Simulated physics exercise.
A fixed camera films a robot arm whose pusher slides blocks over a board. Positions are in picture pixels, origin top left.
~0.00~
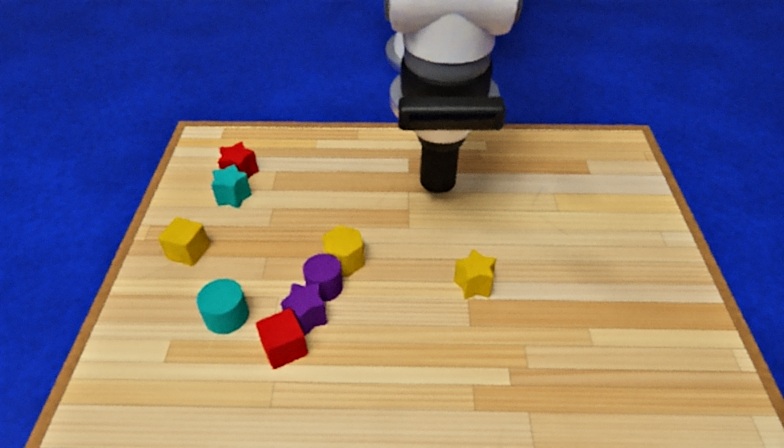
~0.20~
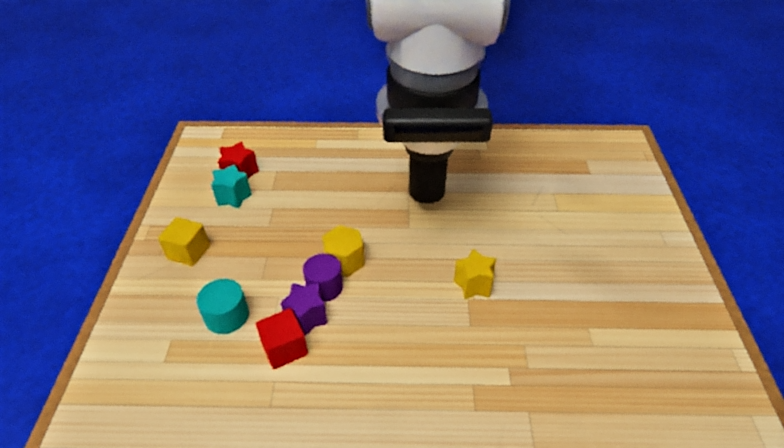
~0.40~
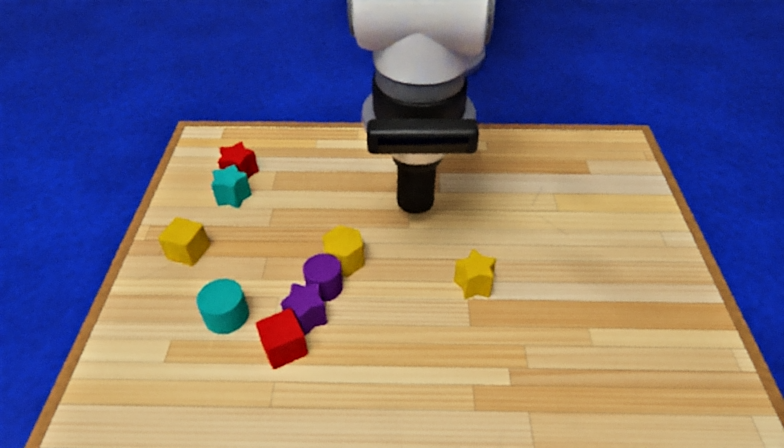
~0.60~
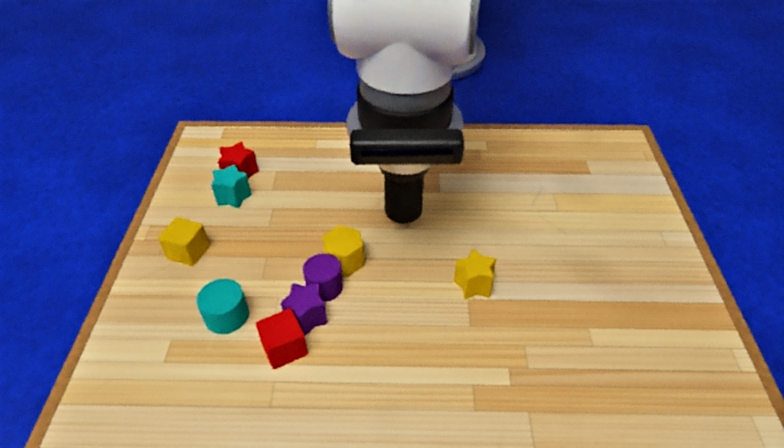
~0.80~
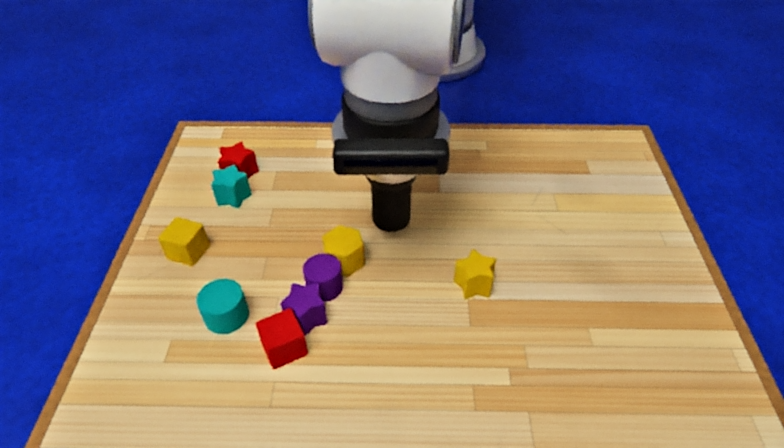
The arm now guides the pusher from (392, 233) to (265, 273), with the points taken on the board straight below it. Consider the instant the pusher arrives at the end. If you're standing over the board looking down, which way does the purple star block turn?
Looking from above, the answer is counterclockwise.
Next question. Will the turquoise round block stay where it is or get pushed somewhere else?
It will end up elsewhere.
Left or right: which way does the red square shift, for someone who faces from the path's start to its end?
It's going to go left.
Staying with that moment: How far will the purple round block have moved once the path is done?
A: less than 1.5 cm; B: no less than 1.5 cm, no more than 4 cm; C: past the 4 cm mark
C: Past the 4 cm mark.
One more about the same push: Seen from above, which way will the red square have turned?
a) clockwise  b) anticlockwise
a
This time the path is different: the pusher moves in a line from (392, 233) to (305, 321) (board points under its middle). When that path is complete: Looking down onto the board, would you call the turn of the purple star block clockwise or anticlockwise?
It turns counter-clockwise.
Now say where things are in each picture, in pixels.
The first frame shows lower end of the pusher at (438, 181), tops of blocks, turquoise round block at (219, 296), red square at (279, 328), purple star block at (303, 297), purple round block at (322, 267), yellow hexagon at (343, 240).
The second frame shows pusher at (427, 192), blocks as before.
The third frame shows pusher at (415, 201), blocks as before.
The fourth frame shows pusher at (403, 210), blocks as before.
The fifth frame shows pusher at (391, 219), turquoise round block at (219, 296), red square at (279, 328), purple star block at (303, 297), purple round block at (322, 267), yellow hexagon at (343, 240).
On the path given first. One third of the way, pusher at (349, 232); red square at (275, 336); purple star block at (302, 306); purple round block at (306, 277); yellow hexagon at (317, 246).
Two thirds of the way, pusher at (306, 245); red square at (271, 351), turned 35° clockwise; purple star block at (300, 318), turned 35° anticlockwise; purple round block at (279, 294); yellow hexagon at (272, 262).
At the end, pusher at (261, 259); turquoise round block at (203, 312); red square at (271, 352), turned 35° clockwise; purple star block at (300, 319), turned 35° anticlockwise; purple round block at (275, 296); yellow hexagon at (236, 283), turned 40° anticlockwise.
